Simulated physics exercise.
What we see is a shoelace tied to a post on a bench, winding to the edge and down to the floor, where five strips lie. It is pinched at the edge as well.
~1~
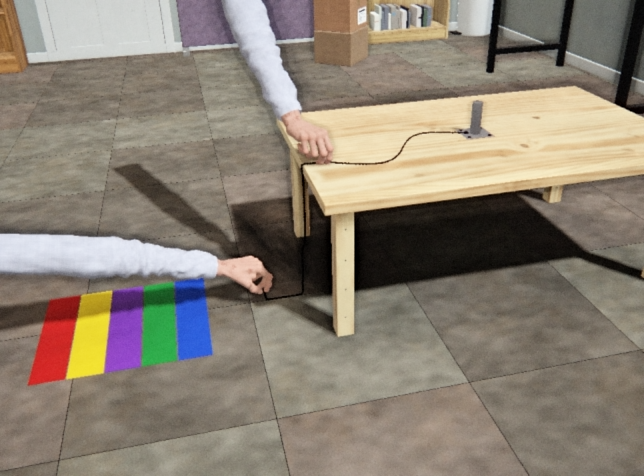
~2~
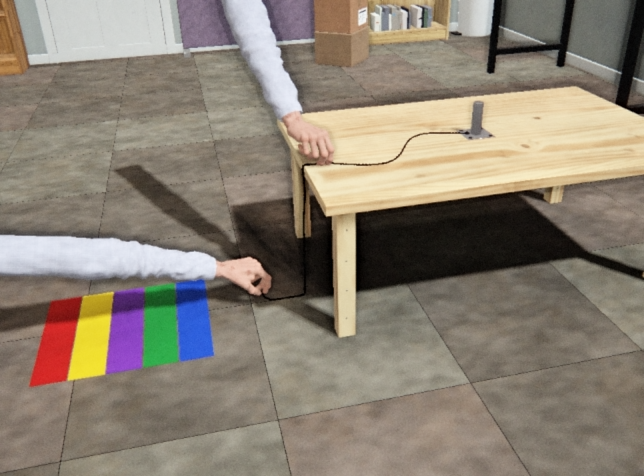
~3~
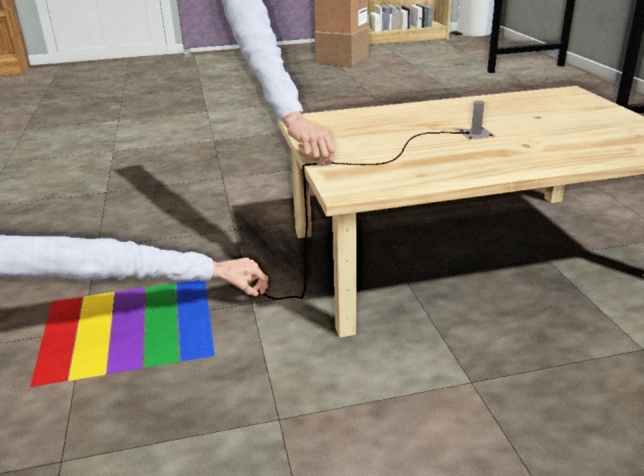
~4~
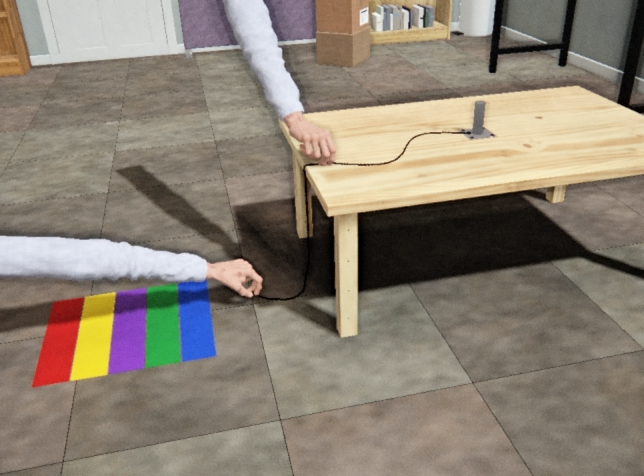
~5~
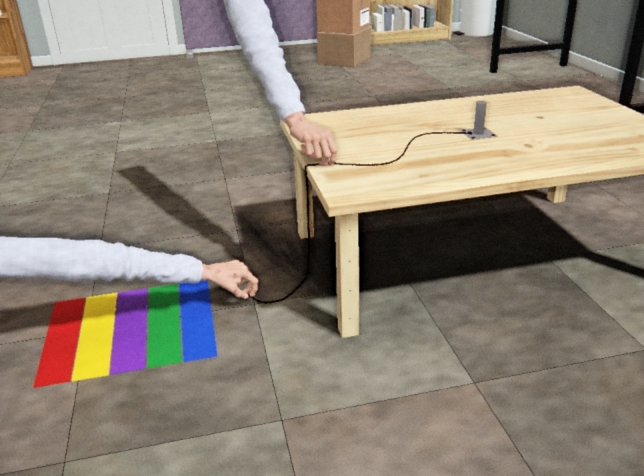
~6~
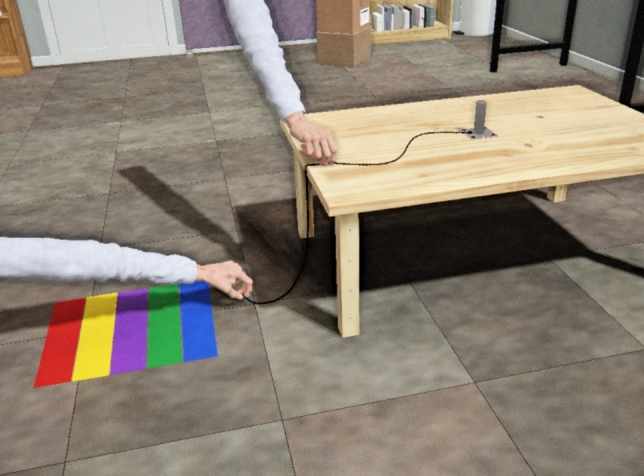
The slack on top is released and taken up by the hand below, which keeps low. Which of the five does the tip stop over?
Over purple.
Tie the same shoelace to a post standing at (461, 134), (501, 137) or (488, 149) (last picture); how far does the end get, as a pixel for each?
Try by try, around (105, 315), (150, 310) and (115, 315).
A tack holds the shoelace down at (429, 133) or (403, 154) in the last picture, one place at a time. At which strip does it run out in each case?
It would be purple; green.
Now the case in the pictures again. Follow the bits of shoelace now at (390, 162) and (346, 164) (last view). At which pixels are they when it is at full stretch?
About (351, 156), and the other about (311, 164).
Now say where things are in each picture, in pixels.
End (263, 290); blue (195, 341); green (160, 347); purple (124, 353); yellow (87, 359); red (50, 365), in the first picture.
End (262, 291); shoelace through (437, 133) (404, 148) (365, 165) (304, 176) (304, 234) (305, 291), in the second picture.
End (259, 292), in the third picture.
End (253, 293); shoelace through (439, 133) (406, 148) (367, 165) (306, 176) (308, 234) (303, 291), in the fourth picture.
End (249, 294), in the fifth picture.
End (243, 295); shoelace through (440, 133) (407, 148) (368, 165) (307, 176) (308, 234) (291, 289), in the sixth picture.
Soon after, end near (186, 304); over blue.
After that, end near (150, 310); over green.
At the stop, end near (129, 313); over purple. The end stops over the purple strip.
